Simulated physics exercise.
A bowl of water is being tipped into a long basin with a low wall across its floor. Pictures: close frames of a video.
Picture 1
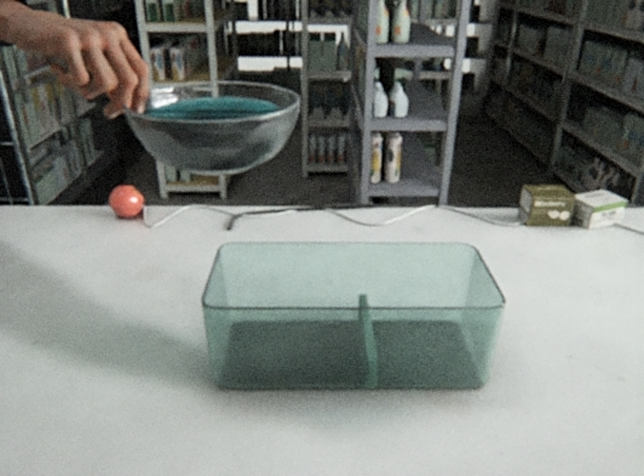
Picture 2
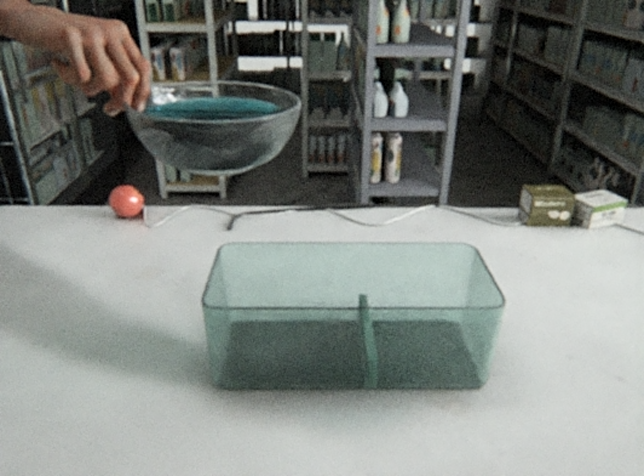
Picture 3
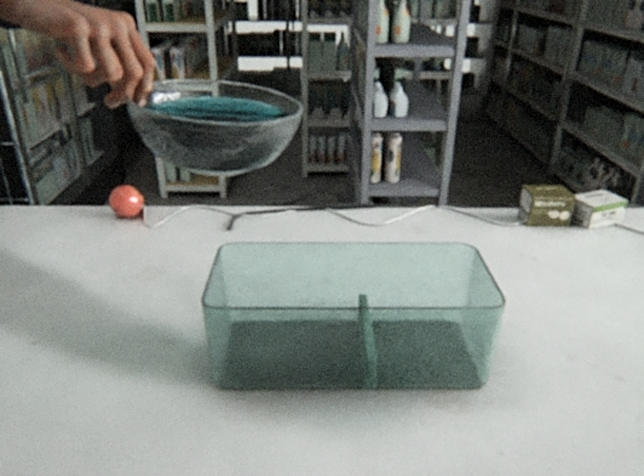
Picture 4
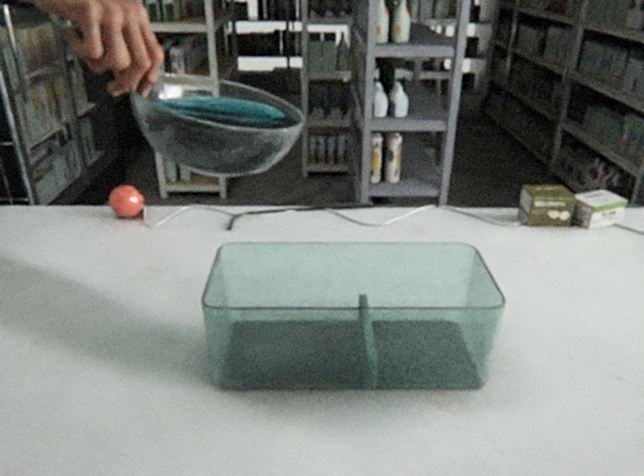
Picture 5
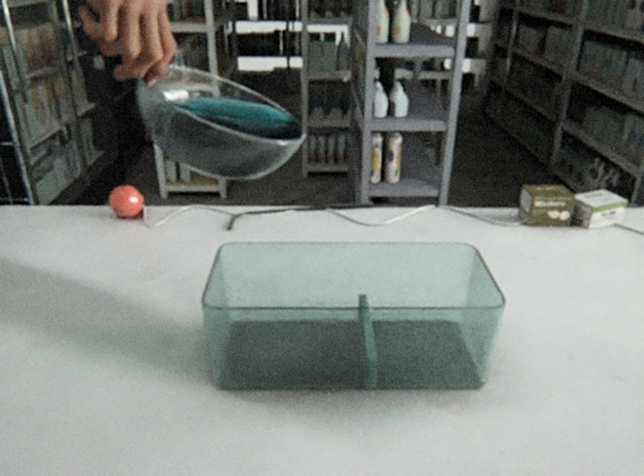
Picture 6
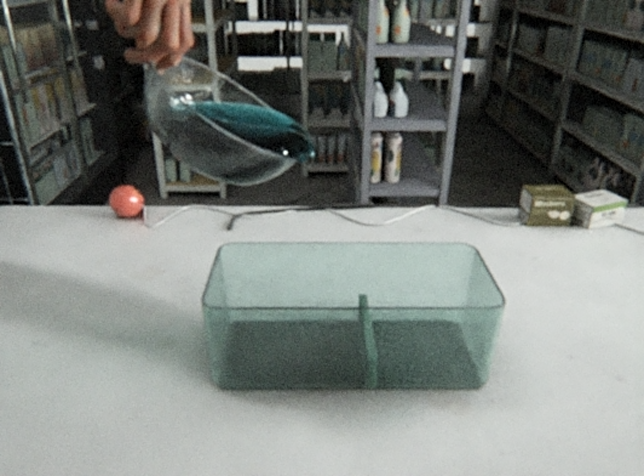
A hand at the upper left tilts a clear glass bowl of blue-green water down to the right, above a white table seen from the front in a room of stocked shelves. Below sits a long, see-through green basin with a low dividing wall, a red ball and small boxes behind it. The bowl leans steadily further until water slides over its right rim, while the view stays still.
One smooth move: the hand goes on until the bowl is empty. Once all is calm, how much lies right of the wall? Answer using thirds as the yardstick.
Under a third of it.
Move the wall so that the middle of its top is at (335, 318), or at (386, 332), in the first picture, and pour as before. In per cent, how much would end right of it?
About 60 and 25 per cent.
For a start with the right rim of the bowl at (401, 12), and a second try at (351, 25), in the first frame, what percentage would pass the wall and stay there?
Estimate, first then second: 65 per cent and 60 per cent.
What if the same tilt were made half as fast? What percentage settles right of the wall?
Around 40 in a hundred.
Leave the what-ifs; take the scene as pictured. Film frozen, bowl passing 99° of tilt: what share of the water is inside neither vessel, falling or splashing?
About 35 %.
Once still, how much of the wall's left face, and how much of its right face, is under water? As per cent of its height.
Left side: Approx. 50 %; right side: Approx. 20 %.
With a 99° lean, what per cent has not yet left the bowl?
Still holding around 5 %, give or take.
A moment on, the bowl is tipped on its side and 4 per cent is still to pour, 43 is left of the wall and 17 right of it.
Next, the bowl is tipped right over and 0 per cent is still to pour, 72 is left of the wall and 21 right of it.
Then the bowl is tipped right over and 0 per cent is still to pour, 73 is left of the wall and 22 right of it.
Later the bowl is tipped right over and 0 per cent is still to pour, 73 is left of the wall and 22 right of it.
At rest 73 per cent lies left of the wall, 22 right of it and 4 outside.
